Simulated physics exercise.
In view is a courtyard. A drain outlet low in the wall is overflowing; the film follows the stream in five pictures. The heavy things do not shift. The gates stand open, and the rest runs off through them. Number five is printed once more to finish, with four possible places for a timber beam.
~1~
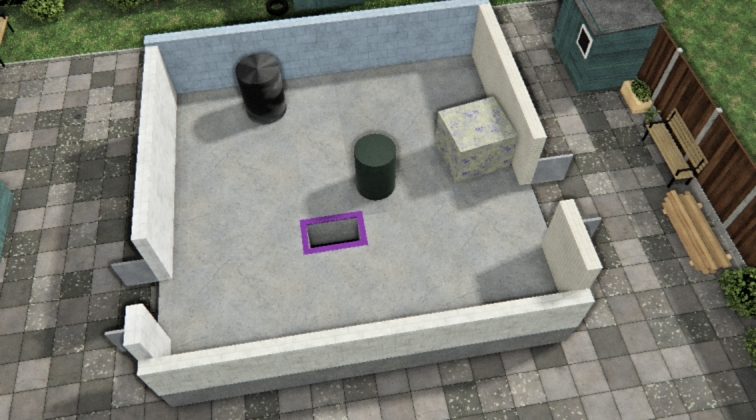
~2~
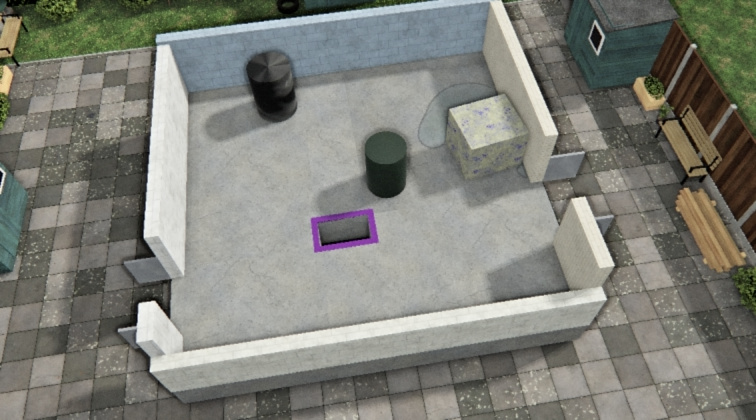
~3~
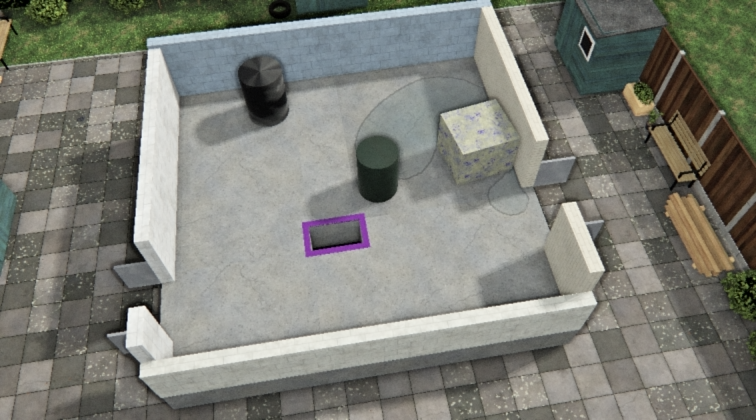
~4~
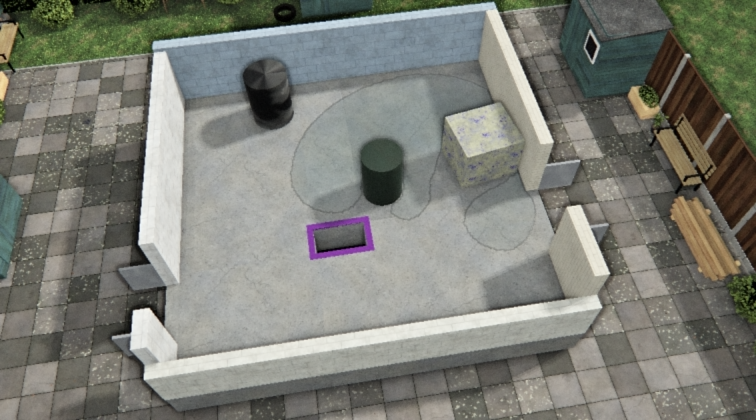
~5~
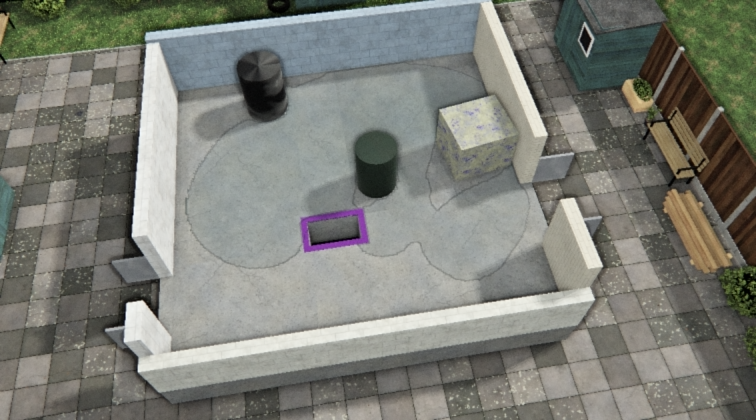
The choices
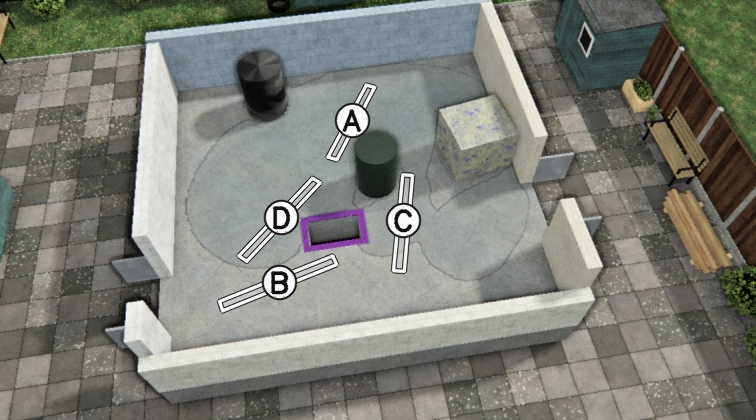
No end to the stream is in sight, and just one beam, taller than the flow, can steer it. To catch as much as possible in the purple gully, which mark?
A.
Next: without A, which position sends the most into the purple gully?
It is D.
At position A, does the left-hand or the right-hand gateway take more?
The left one.
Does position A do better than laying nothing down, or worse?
Better.
On the marked copy, A from (332, 158) to (370, 86); B from (221, 306) to (334, 260); C from (398, 271) to (407, 175); D from (242, 258) to (316, 180).
If A is chosen, about 30 % of the stream runs into the purple gully, about 67 % out by the gates.
If B is chosen, about 8 % of the stream runs into the purple gully, about 89 % out by the gates.
If C is chosen, about 7 % of the stream runs into the purple gully, about 91 % out by the gates.
If D is chosen, about 12 % of the stream runs into the purple gully, about 86 % out by the gates.
